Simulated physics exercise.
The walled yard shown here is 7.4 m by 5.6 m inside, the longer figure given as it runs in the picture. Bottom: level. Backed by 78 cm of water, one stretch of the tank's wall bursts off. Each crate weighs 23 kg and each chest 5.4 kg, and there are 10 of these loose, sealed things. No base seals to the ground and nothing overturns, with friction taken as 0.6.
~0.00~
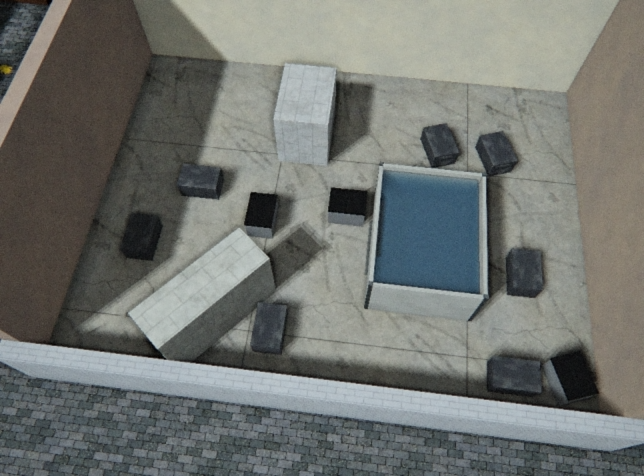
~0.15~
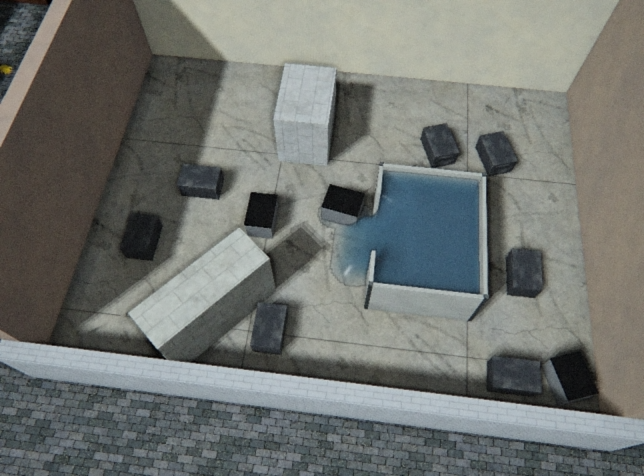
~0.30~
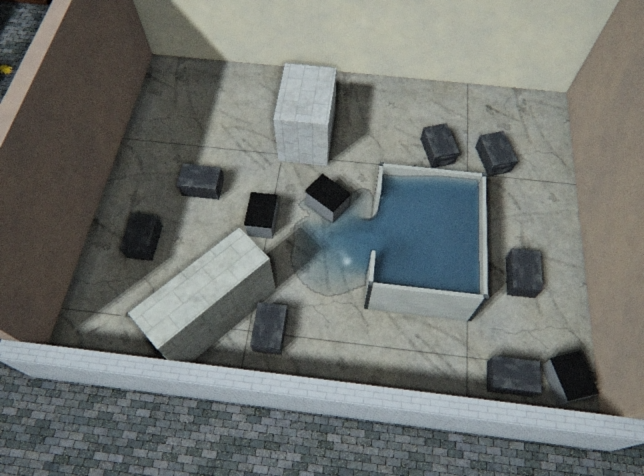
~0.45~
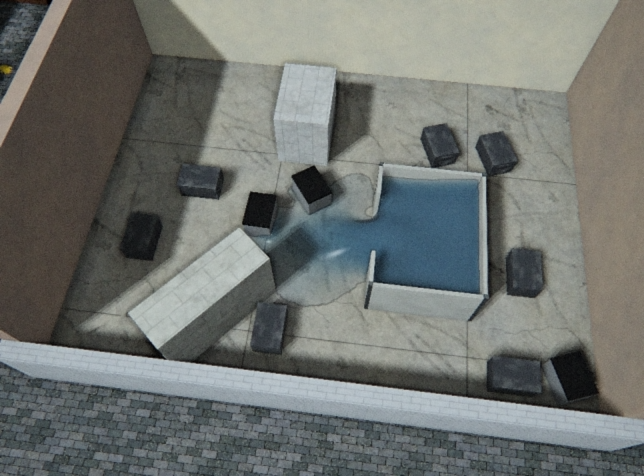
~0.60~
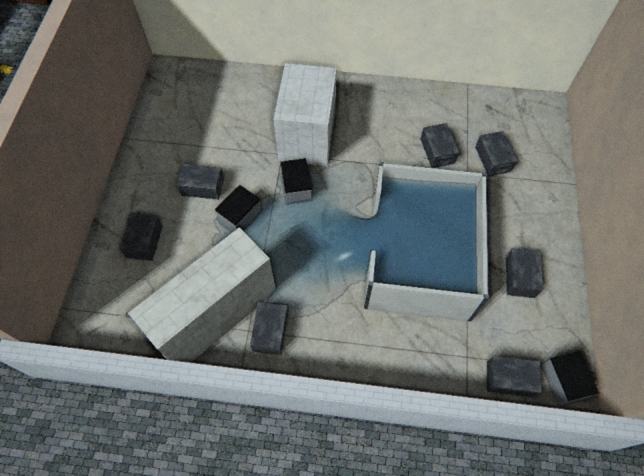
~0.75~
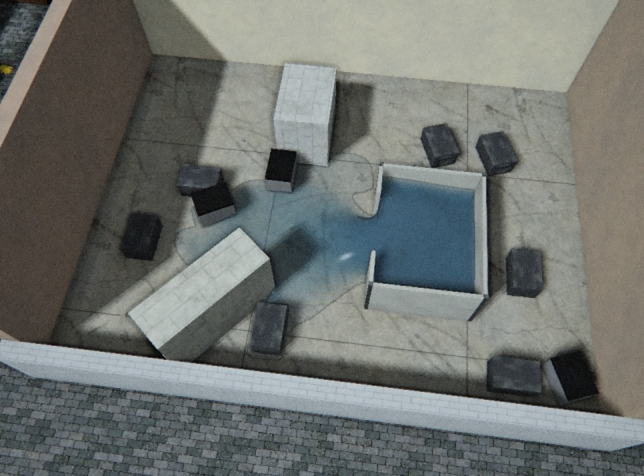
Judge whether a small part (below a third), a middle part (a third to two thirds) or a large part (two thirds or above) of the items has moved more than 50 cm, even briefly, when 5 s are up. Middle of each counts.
A middle part has.
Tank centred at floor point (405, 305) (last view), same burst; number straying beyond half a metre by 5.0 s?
In that case 4 of them.
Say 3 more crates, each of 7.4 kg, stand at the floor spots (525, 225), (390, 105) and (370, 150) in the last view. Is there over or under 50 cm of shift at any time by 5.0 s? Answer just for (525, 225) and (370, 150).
Listed in order, the answers are inside half a metre followed by inside half a metre.
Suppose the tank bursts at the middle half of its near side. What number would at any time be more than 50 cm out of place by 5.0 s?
You'd get 4 in that case.
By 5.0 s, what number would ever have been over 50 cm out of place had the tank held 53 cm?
With that change, 4 of them.
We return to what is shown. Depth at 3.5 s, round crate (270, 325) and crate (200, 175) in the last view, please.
Roughly 9 and 10 cm.
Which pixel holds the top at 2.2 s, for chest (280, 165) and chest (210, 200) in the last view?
Near (148, 78) and (112, 159).
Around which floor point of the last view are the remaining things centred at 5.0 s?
Centre of the remaining things: Roughly (375, 223).
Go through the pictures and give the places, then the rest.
The first picture shows a chest at (348, 201) rests on the ground; a chest at (261, 209) rests on the ground; water covers 2.5 m2; 0 of 10 have shifted.
The second picture shows a chest at (343, 199), on the bottom, 7 cm from its start; a chest at (261, 209) rests on the ground; 3.1 m2 under water; 1 of 10 have shifted.
The third picture shows a chest at (328, 192), on the bottom, 33 cm from its start; a chest at (261, 209), on the bottom; 4.0 m2 under water; 1 of 10 have shifted.
The fourth picture shows a chest at (311, 183), on the bottom, 61 cm from its start; a chest at (259, 209), on the bottom; 5.1 m2 under water; 1 of 10 have shifted.
The fifth picture shows a chest at (296, 174), on the bottom, 90 cm from its start; a chest at (237, 204), on the bottom, 35 cm from its start; 6.1 m2 under water; 2 of 10 have shifted.
The sixth picture shows a chest at (281, 164) rests on the ground, 119 cm from its start; a chest at (212, 198), on the bottom, 75 cm from its start; 7.3 m2 under water; 2 of 10 have shifted.
After 1.1 s 2 of 10 are over 50 cm from their spots; 2 afloat.
After 2.2 s 4 of 10 are over 50 cm from their spots; 3 afloat.
After 3.5 s 5 of 10 are over 50 cm from their spots; 3 afloat.
After 5.0 s 5 of 10 are over 50 cm from their spots, and 5 have been at some point; 3 afloat.
